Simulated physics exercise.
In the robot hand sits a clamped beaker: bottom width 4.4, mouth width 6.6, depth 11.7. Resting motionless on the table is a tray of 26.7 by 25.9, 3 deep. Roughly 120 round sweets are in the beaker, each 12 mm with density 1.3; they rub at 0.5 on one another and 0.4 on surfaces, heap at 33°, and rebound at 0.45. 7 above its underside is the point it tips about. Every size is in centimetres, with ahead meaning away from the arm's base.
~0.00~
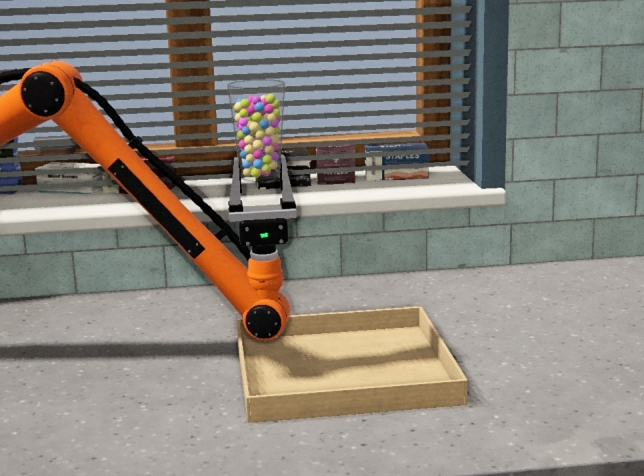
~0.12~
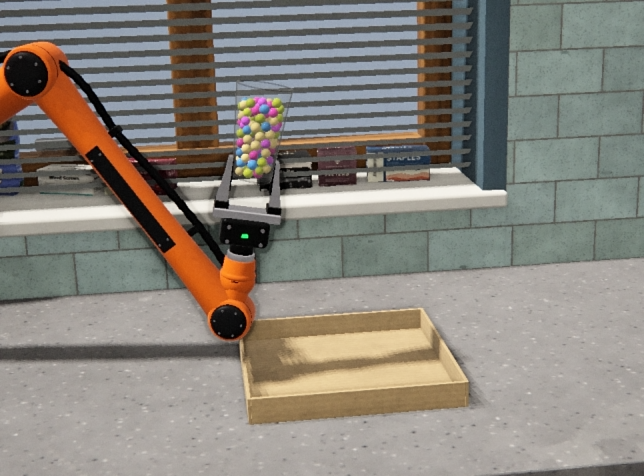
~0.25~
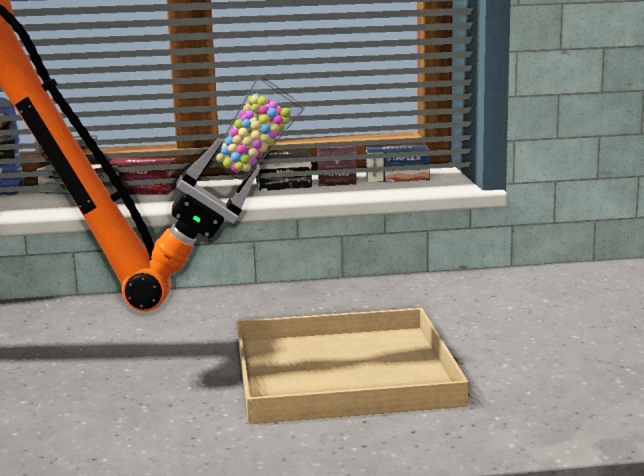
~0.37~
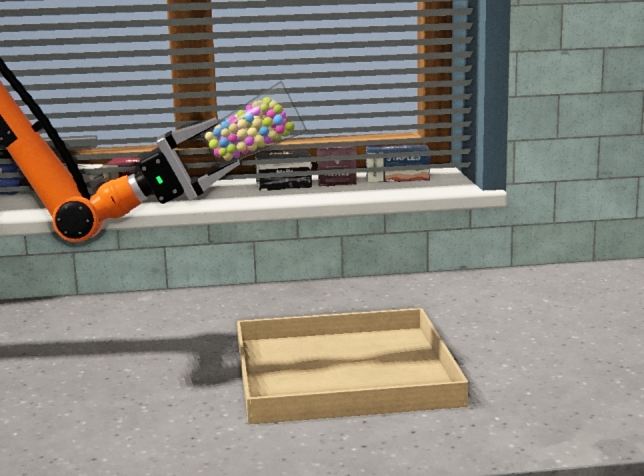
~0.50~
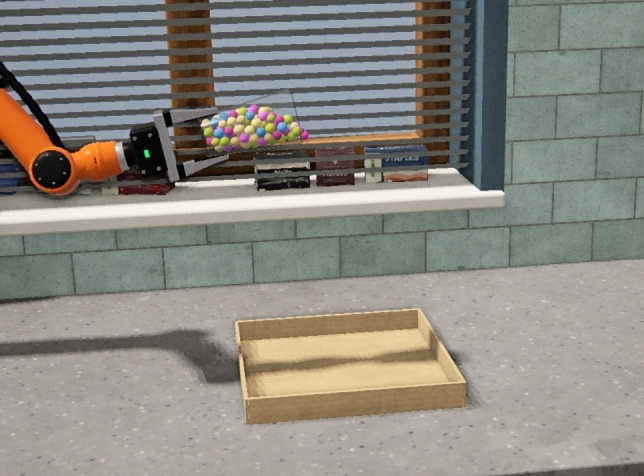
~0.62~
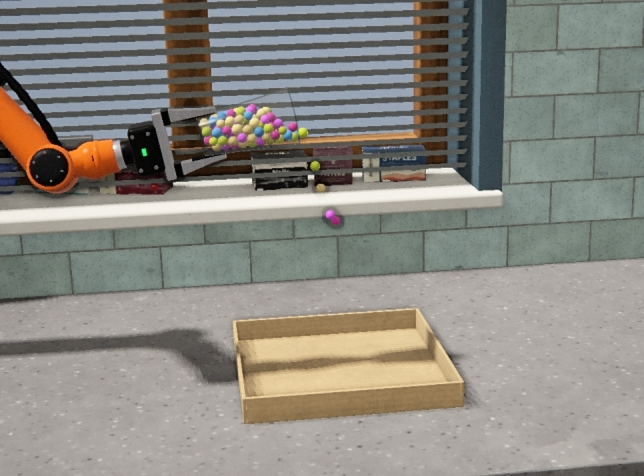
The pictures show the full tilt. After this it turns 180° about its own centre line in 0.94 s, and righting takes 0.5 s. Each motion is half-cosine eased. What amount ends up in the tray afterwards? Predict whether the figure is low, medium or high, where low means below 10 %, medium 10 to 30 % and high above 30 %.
Medium.
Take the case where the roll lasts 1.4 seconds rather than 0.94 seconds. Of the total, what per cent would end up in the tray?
In that case roughly 15 percent.
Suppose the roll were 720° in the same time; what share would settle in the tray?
In that case you'd get close to 30 per cent.
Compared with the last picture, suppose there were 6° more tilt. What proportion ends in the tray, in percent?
I'd say close to 30 in a hundred.
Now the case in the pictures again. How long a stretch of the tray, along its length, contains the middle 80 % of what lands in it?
16 cm.
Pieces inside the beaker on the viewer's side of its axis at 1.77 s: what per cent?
Roughly 35 per cent.
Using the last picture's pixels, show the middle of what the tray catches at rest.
Near (362, 366).
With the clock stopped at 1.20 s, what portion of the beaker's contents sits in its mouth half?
Near 50 percent is in the half by the mouth.
After 1.20 s, tipped 80°, highest piece 36 above the table; 109 in the beaker, 7 in the tray, 2 in flight or on a rim.
After 1.77 s, tipped 49°, highest piece 36 above the table; 99 in the beaker, 19 in the tray.
After 2.26 s, upright, highest piece 38 above the table; 99 in the beaker, 19 in the tray.
After 2.96 s, upright, highest piece 38 above the table; 99 in the beaker, 19 in the tray.
At rest, 99 in the beaker, 19 in the tray. That is 16 % in the tray.
